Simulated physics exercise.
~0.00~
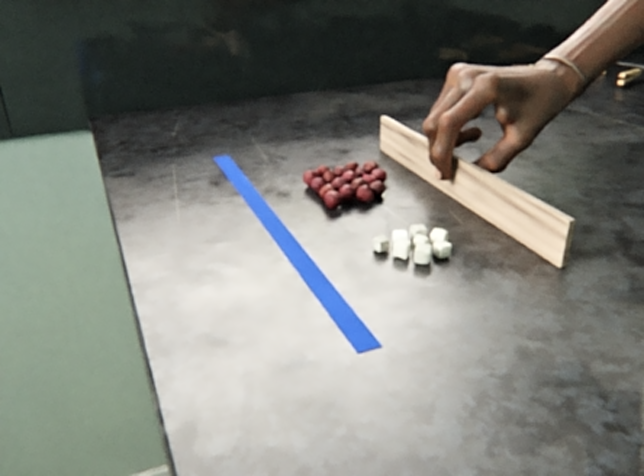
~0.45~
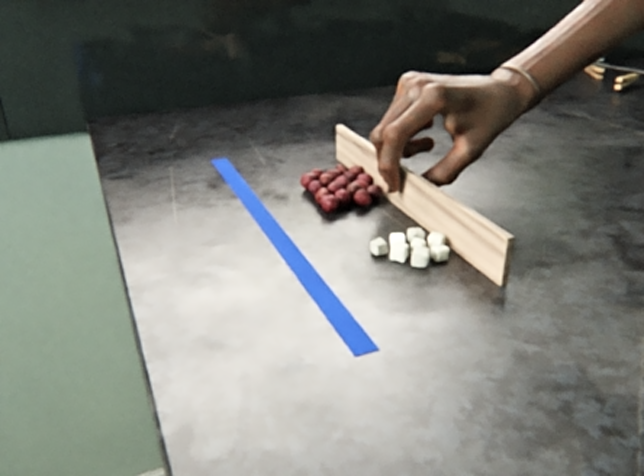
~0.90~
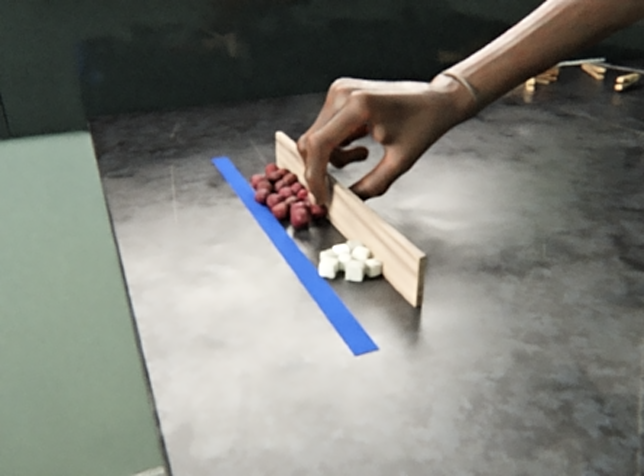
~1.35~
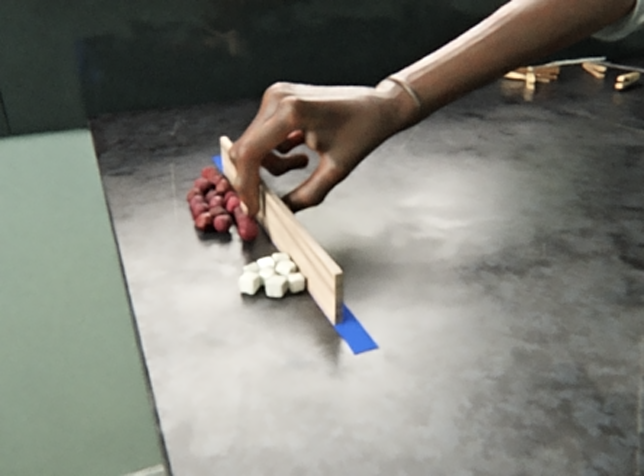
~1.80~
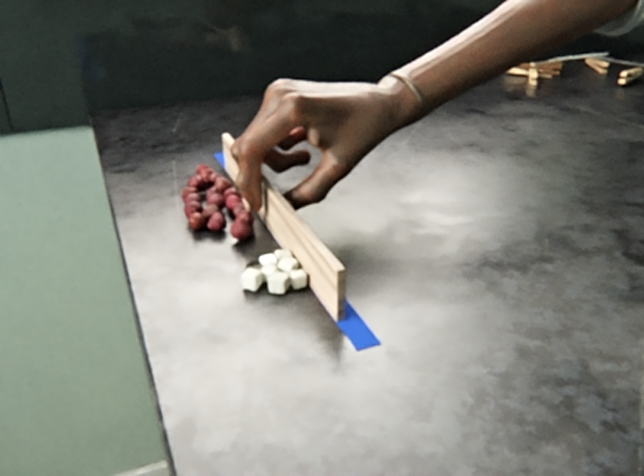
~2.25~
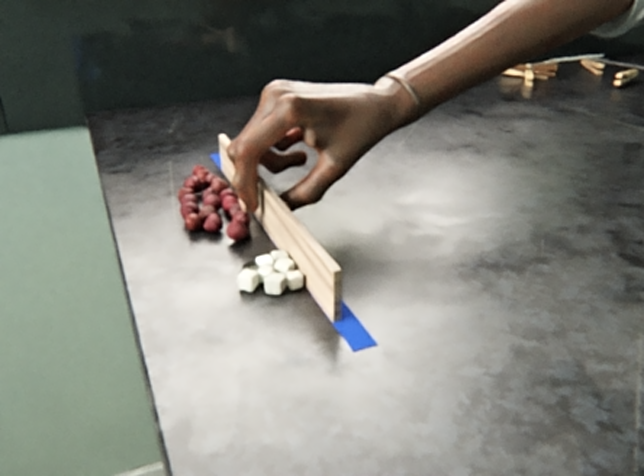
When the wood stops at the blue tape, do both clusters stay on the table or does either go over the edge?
Both clusters stay on the table. The red pieces and the white cubes all come to rest short of the edge.
